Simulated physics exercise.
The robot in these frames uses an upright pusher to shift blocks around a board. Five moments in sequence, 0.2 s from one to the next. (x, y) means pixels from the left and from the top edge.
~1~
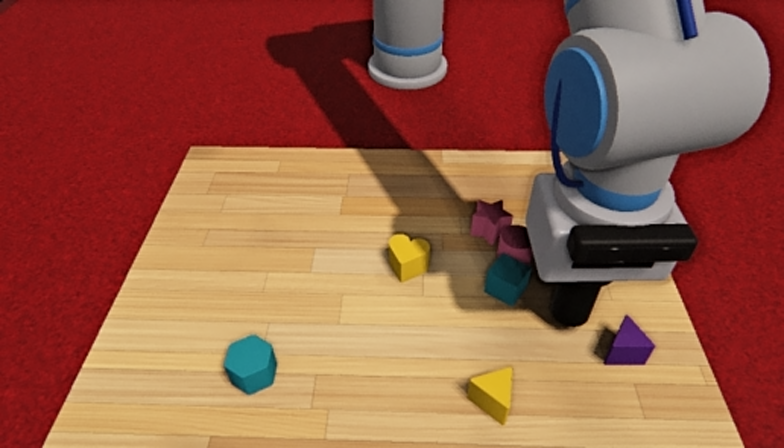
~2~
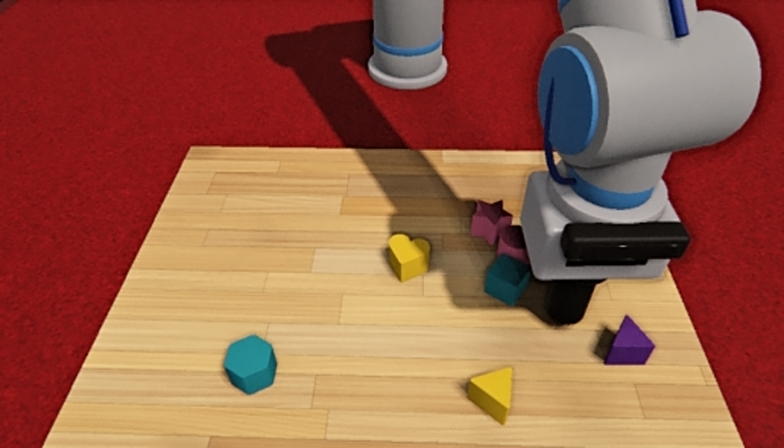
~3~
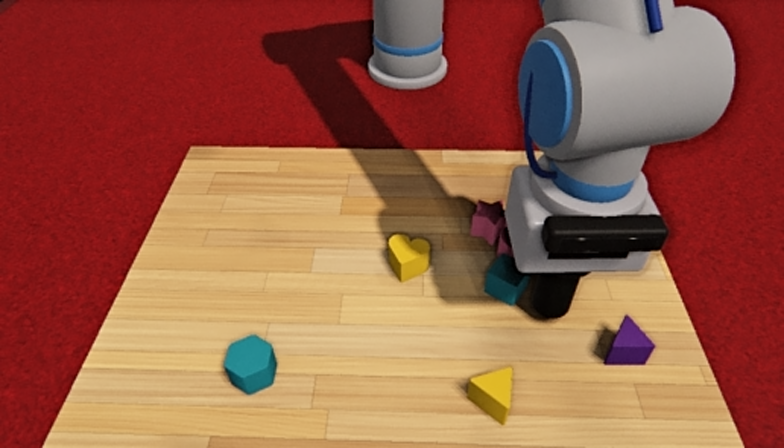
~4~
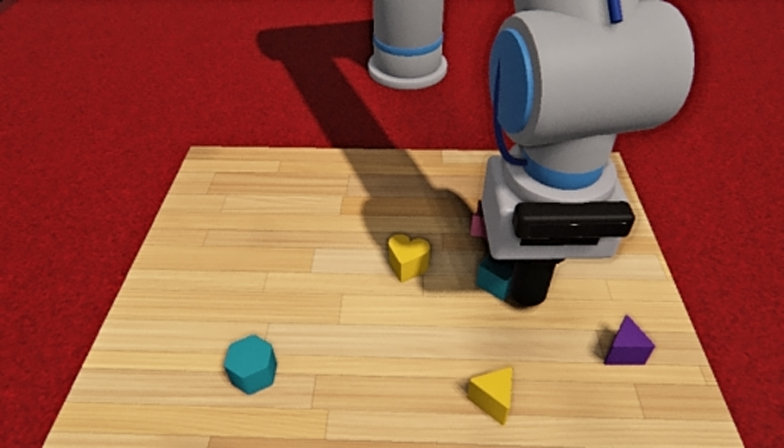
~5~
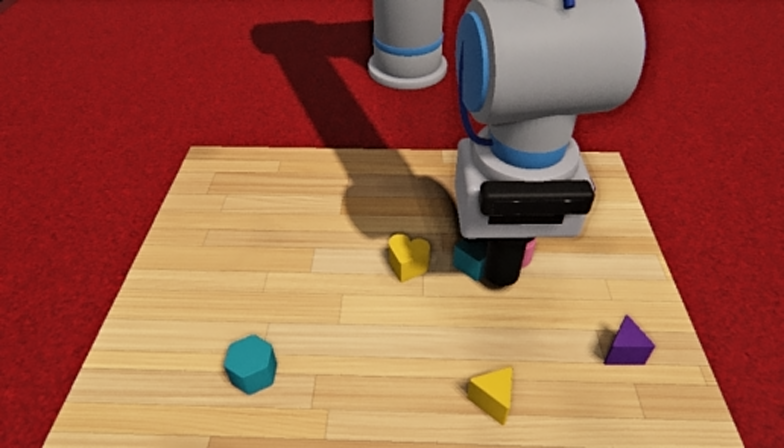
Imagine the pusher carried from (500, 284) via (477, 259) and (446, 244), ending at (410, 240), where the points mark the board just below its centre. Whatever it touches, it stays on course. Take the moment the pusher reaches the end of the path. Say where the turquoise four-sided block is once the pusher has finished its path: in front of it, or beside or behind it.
No longer ahead of the pusher.
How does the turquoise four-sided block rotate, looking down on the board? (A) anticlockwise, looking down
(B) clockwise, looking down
B.
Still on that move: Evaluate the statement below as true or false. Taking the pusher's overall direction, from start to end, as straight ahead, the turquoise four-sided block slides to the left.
It is false.
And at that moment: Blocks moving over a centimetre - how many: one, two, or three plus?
Total: One.
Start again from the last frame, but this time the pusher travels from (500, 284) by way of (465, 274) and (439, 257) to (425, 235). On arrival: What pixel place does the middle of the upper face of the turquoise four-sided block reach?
Pixel (427, 193).
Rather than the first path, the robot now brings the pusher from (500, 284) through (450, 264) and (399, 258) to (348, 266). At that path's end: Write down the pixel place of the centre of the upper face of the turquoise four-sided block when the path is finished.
Around (432, 217).
The first path, step by step. One third of the way, pusher at (478, 248); turquoise four-sided block at (452, 224), turned 15° anticlockwise.
Two thirds of the way, pusher at (445, 233); turquoise four-sided block at (424, 207).
At the end, pusher at (410, 230); turquoise four-sided block at (406, 199), turned 40° clockwise; pink circle unmoved.
